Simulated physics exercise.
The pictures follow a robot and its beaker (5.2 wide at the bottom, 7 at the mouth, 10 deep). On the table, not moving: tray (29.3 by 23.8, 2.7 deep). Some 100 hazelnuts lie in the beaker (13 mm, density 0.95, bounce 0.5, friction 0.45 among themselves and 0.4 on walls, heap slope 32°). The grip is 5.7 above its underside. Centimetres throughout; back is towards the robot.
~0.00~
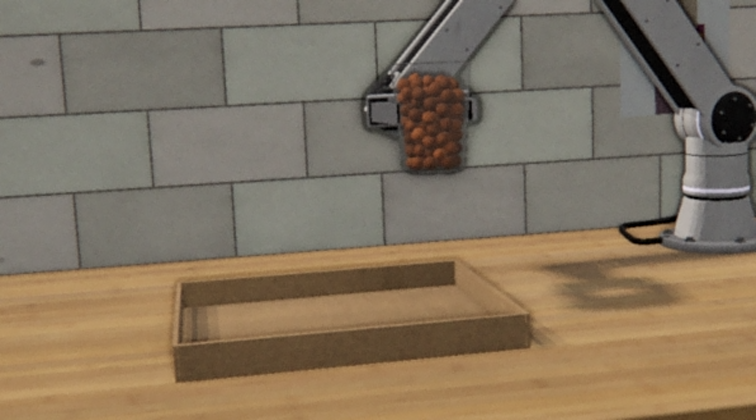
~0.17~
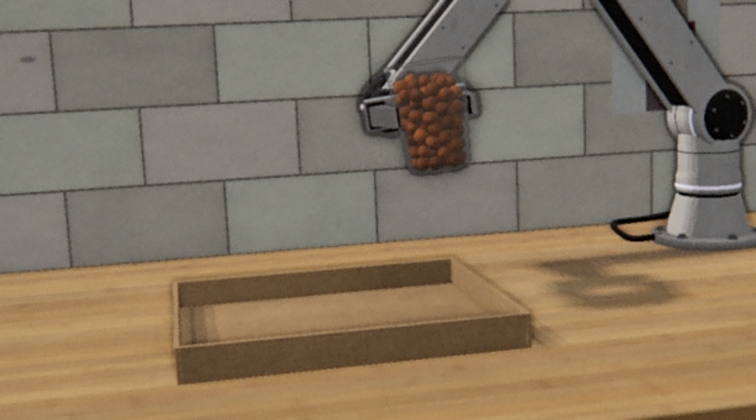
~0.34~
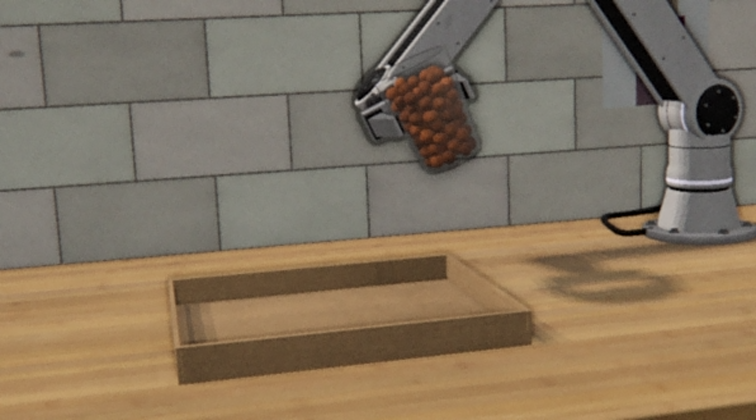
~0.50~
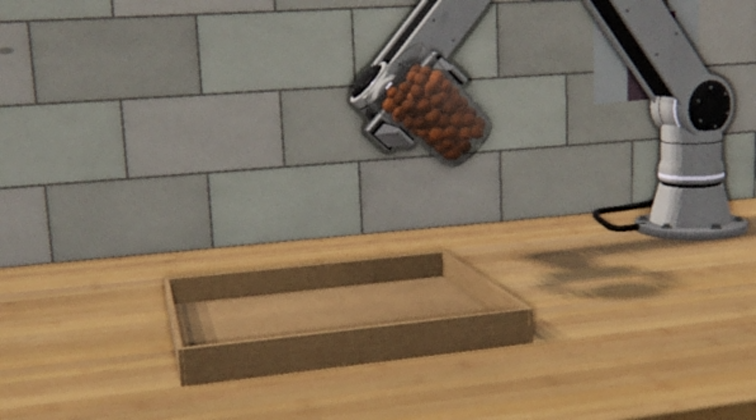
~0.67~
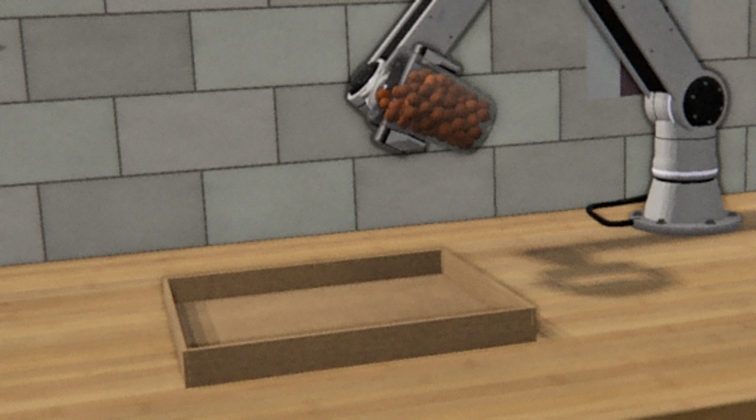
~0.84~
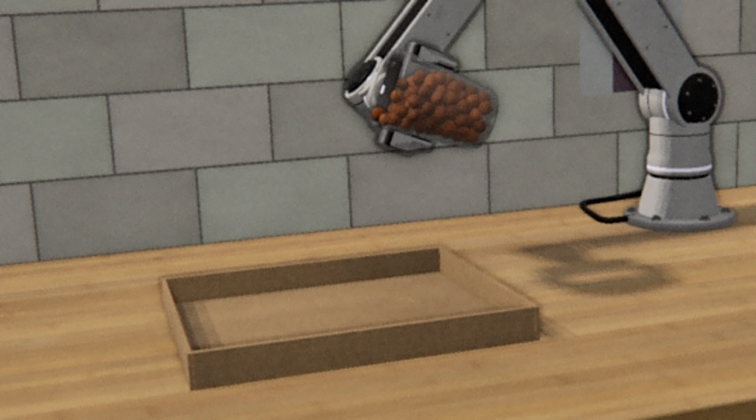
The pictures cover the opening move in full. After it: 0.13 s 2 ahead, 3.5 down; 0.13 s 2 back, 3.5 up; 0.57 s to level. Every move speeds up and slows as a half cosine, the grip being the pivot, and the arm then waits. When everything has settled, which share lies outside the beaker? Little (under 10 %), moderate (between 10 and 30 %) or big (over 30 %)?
Answer: Little; under 10 % of the hazelnuts finish outside the beaker.
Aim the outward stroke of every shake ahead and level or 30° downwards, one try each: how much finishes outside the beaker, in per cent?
Some 20 and 10 per cent.
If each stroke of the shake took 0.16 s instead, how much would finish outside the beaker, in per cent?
It would be near 0 per cent.
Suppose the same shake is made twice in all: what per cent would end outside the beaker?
It would be near 0 per cent.
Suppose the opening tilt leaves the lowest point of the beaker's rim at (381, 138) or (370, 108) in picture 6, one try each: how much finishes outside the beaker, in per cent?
About 15 and 0 per cent.
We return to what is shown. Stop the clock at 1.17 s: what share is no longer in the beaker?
Near 0 per cent so far.
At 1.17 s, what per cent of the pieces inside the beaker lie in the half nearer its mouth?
About 45 per cent.
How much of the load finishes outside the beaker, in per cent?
About 0 per cent.
By 1.17 s, tilted 66° forward, highest piece 22 above the table; 102 in the beaker, 1 in flight or on a rim.
By 1.50 s, tilted 13° forward, highest piece 24 above the table; 102 in the beaker, 1 in the tray.
By 1.87 s, level, highest piece 24 above the table; 102 in the beaker, 1 in the tray.
By 2.92 s, level, highest piece 24 above the table; 102 in the beaker, 1 in the tray.
Final count, 102 in the beaker, 1 in the tray. That is 1 % outside the beaker.
